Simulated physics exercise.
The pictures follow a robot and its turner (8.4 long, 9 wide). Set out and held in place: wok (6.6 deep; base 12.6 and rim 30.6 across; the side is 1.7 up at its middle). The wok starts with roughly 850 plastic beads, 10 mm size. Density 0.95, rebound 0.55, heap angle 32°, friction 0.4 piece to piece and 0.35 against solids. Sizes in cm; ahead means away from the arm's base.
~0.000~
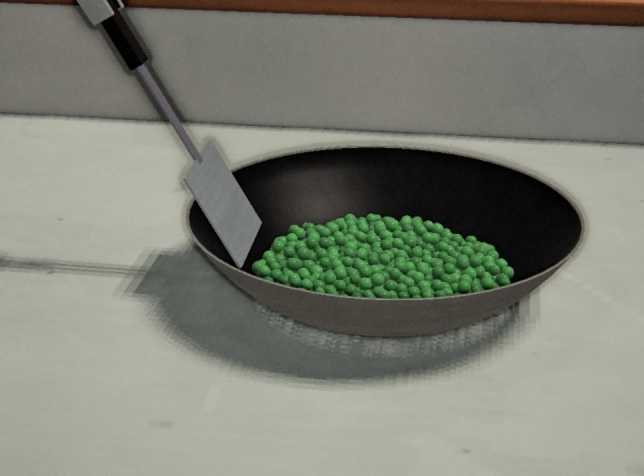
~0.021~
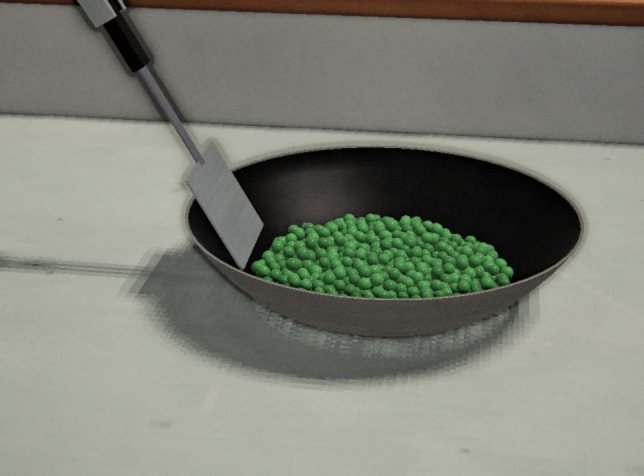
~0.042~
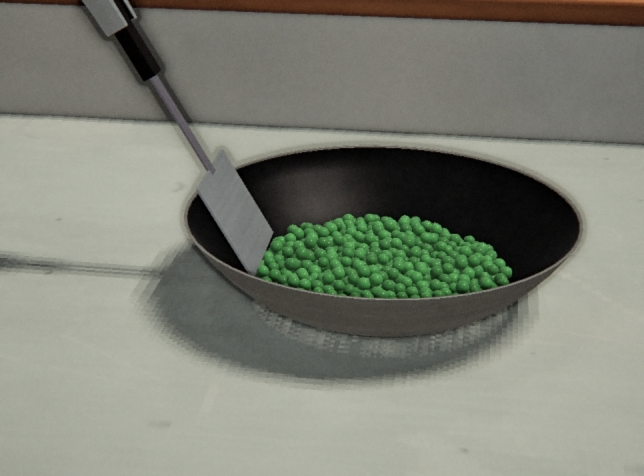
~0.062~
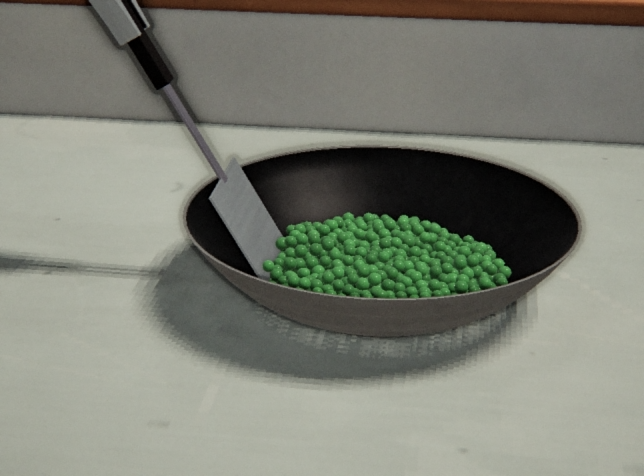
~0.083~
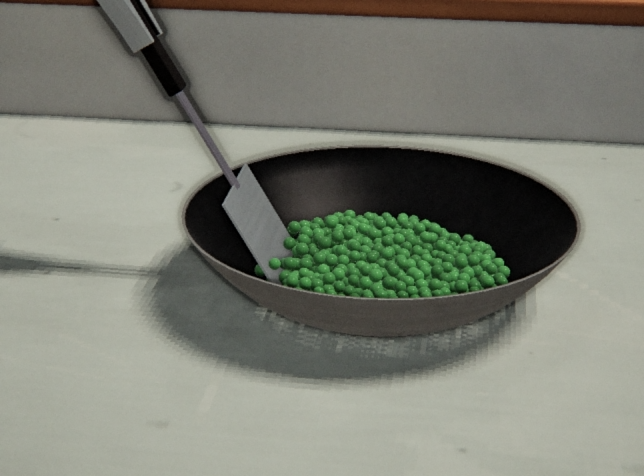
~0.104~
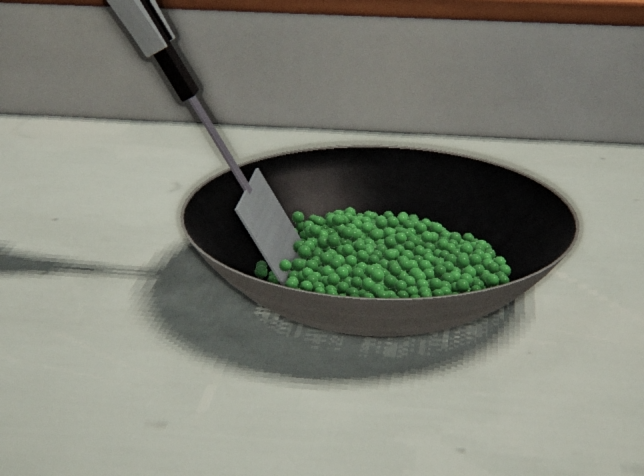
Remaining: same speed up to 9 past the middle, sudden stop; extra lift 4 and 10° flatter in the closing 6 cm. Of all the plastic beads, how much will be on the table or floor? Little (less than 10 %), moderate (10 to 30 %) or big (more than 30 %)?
Answer: Little; less than 10 % of the plastic beads finish on the table or floor.
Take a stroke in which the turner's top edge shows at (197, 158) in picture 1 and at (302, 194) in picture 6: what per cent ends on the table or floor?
About 25 per cent.
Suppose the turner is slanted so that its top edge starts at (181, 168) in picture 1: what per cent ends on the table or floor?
About 0 per cent.
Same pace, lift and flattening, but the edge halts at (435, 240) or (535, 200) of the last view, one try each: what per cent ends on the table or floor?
Some 0 and 20 per cent.
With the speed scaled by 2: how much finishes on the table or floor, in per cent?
About 20 per cent.
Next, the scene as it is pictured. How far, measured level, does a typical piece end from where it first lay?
Roughly 4 cm.
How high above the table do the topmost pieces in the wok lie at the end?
About 7.0 cm.
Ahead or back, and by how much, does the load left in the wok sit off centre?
Some 4.5 cm ahead.
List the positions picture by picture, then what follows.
Turner top edge at (197, 158), sloping 60°; upper third of the load around (385, 260), from x 260 to 505, top at y 220; 847 in the wok, in the first picture.
Turner top edge at (199, 160), sloping 60°; upper third of the load around (384, 260), from x 260 to 505, top at y 220, in the second picture.
Turner top edge at (210, 168), sloping 60°; upper third of the load around (383, 260), from x 260 to 505, top at y 220, in the third picture.
Turner top edge at (222, 177), sloping 60°; upper third of the load around (383, 258), from x 260 to 505, top at y 220, in the fourth picture.
Turner top edge at (235, 183), sloping 60°; upper third of the load around (382, 256), from x 260 to 505, top at y 215, in the fifth picture.
Turner top edge at (247, 188), sloping 60°; upper third of the load around (383, 256), from x 260 to 505, top at y 215; 847 in the wok, in the sixth picture.
By 0.21 s, sloping 60°, highest piece 5 above the table; 847 in the wok.
By 0.32 s, sloping 56°, highest piece 6 above the table; 847 in the wok.
By 0.58 s, sloping 50°, highest piece 8 above the table; 833 in the wok, 10 on the table or floor, 4 on the blade or in flight.
By 1.63 s, sloping 50°, highest piece 7 above the table; 832 in the wok, 15 on the table or floor.
Final count, 832 in the wok, 15 on the table or floor. That is 2 % on the table or floor.
